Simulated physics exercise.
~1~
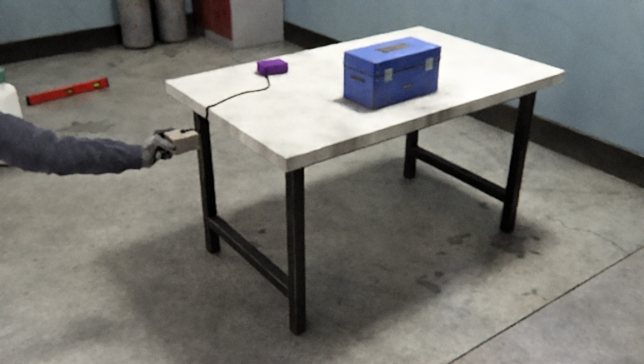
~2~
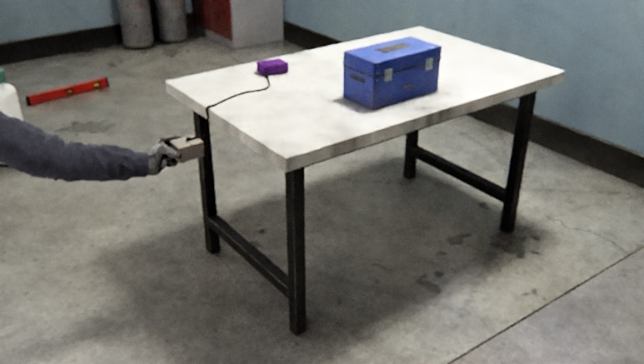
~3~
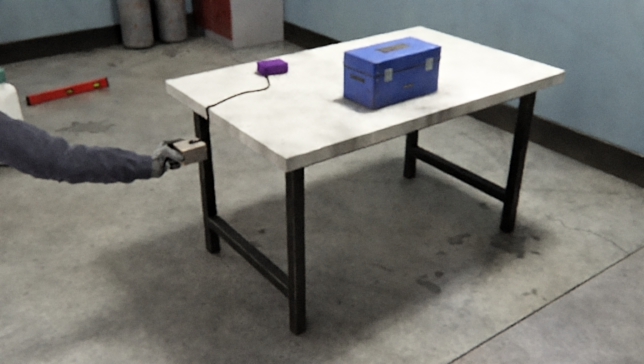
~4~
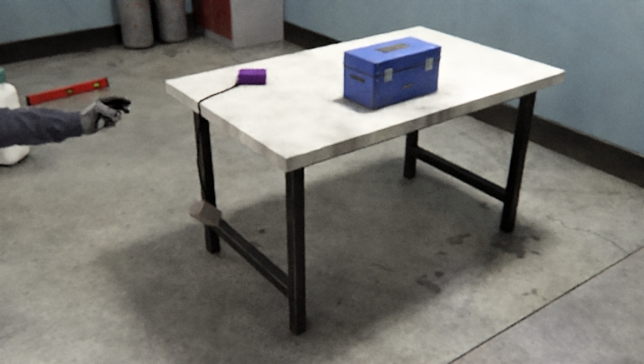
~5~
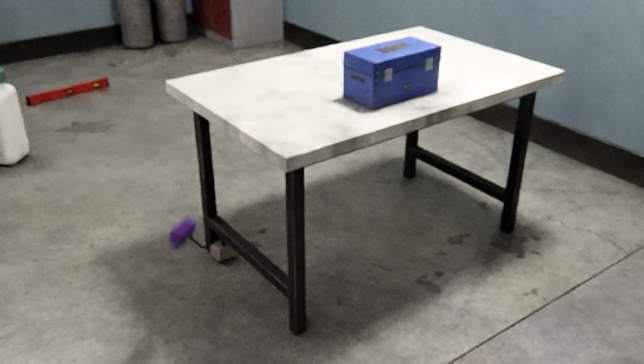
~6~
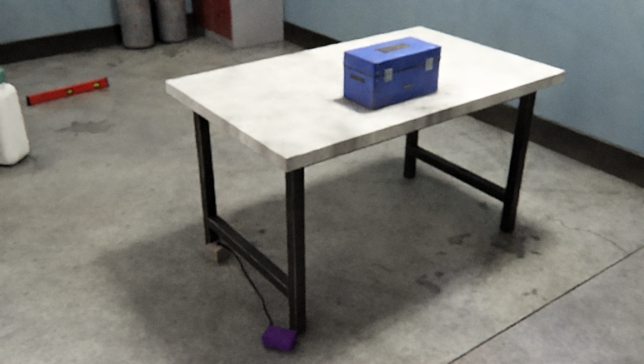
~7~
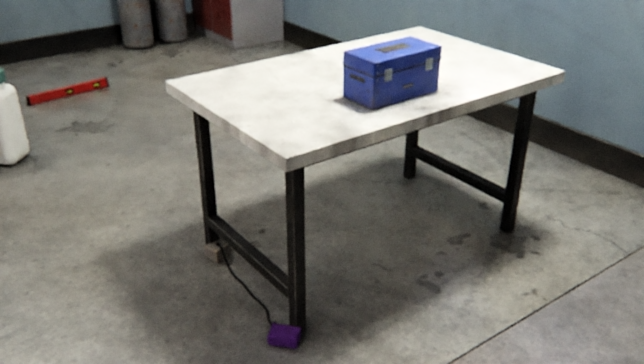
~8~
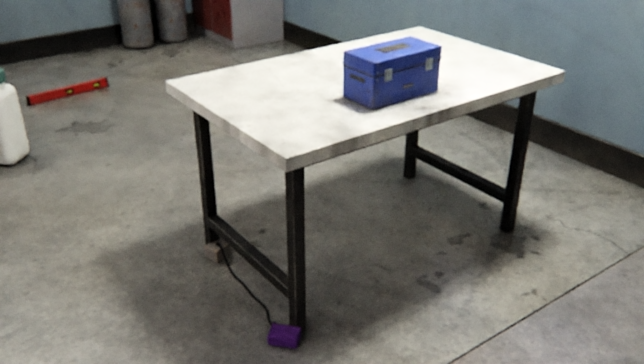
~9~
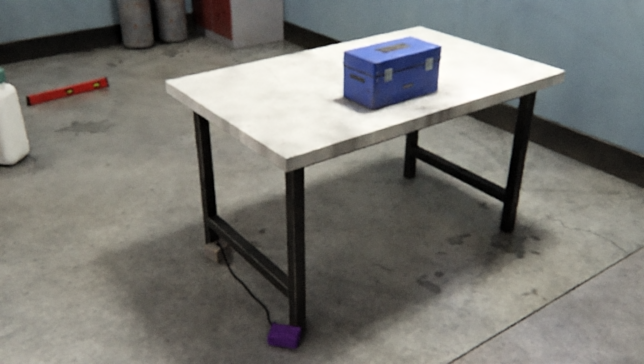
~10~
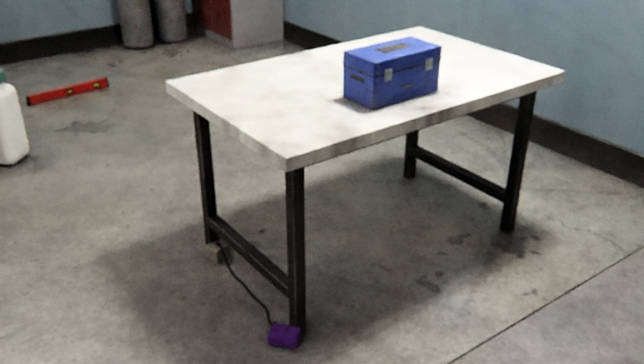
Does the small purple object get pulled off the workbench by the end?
Yes, the grey block drops all the way to the floor and the purple object is dragged over the edge, ending up on the floor near a table leg.
